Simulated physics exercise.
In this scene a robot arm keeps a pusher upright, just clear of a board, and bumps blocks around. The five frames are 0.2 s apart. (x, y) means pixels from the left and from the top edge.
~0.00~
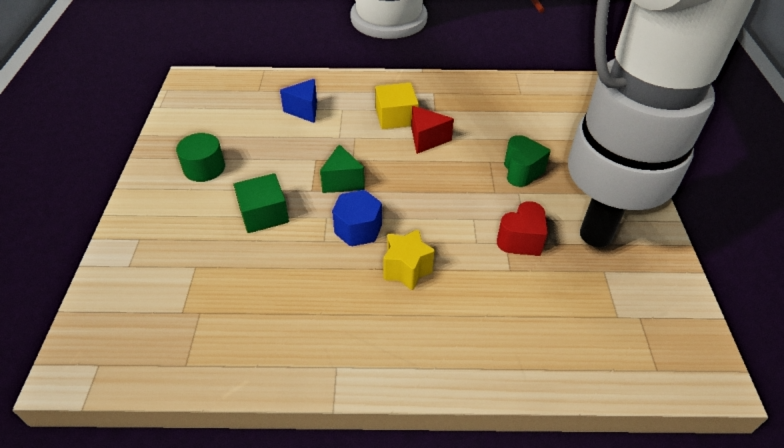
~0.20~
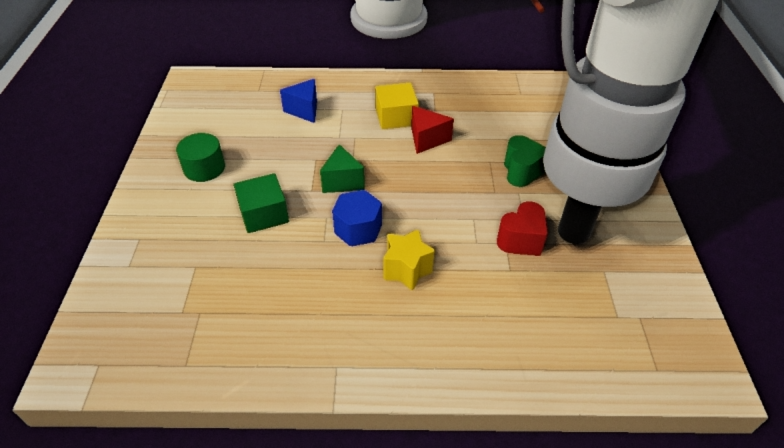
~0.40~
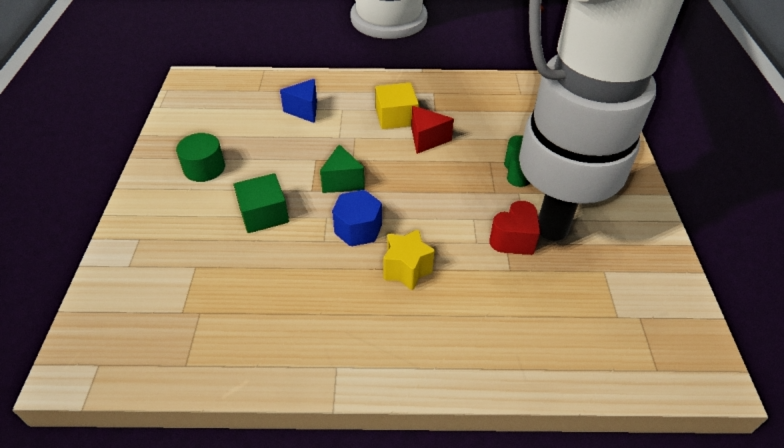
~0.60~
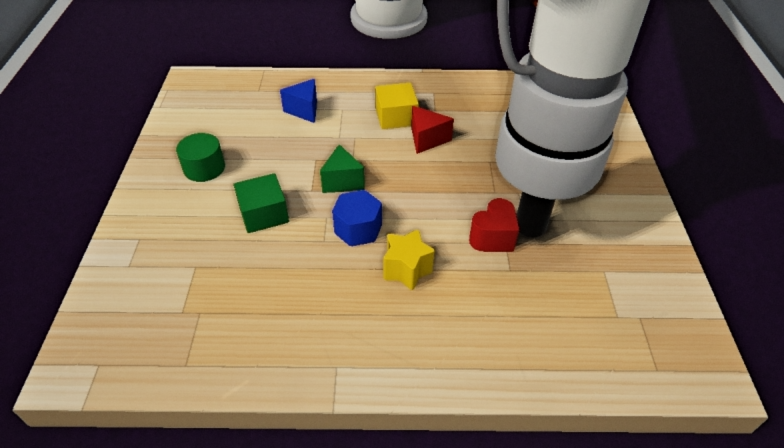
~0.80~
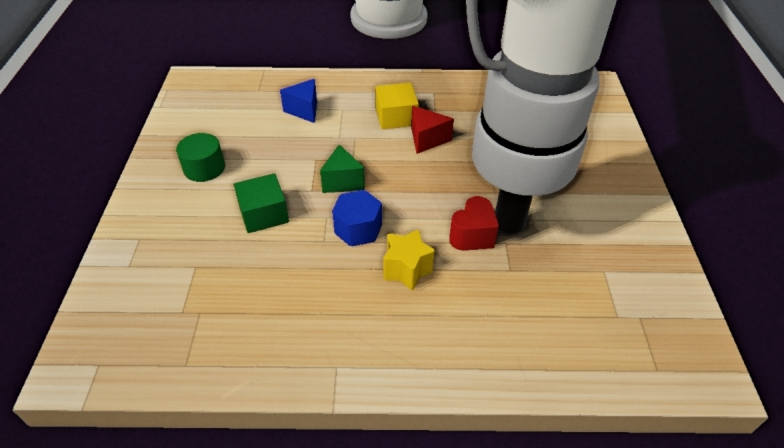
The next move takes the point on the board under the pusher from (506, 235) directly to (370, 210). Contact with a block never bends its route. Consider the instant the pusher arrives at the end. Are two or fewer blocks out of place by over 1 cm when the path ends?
Going by the path, yes.
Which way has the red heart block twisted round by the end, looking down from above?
It spins against the clock.
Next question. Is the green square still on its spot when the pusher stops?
Yes.
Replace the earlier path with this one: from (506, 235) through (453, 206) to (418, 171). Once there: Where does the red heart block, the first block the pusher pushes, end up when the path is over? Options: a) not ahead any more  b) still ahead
My answer is option a.
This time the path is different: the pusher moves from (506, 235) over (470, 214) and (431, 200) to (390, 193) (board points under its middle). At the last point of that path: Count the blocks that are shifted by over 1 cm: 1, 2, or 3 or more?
Put simply, one block is moved more than 1 cm.
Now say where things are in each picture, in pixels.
Pusher tip at (595, 237); block tops, green square at (259, 191); green triangular block at (341, 160); blue hexagon at (357, 206); red heart block at (527, 218), in the first frame.
Pusher at (573, 234); blocks unchanged, in the second frame.
Pusher at (552, 231); red heart block at (519, 218), in the third frame.
Pusher at (530, 228); red heart block at (498, 216), in the fourth frame.
Pusher at (509, 224); green square at (259, 191); green triangular block at (341, 160); blue hexagon at (357, 206); red heart block at (476, 214), in the fifth frame.
What follows on the original path. One third of the way, pusher at (461, 216); red heart block at (428, 210), turned 20° anticlockwise.
Two thirds of the way, pusher at (414, 207); blue hexagon at (345, 207); red heart block at (386, 210), turned 30° anticlockwise.
At the end, pusher at (370, 199); green square in place; green triangular block in place; blue hexagon at (318, 214); red heart block at (364, 213), turned 60° anticlockwise.
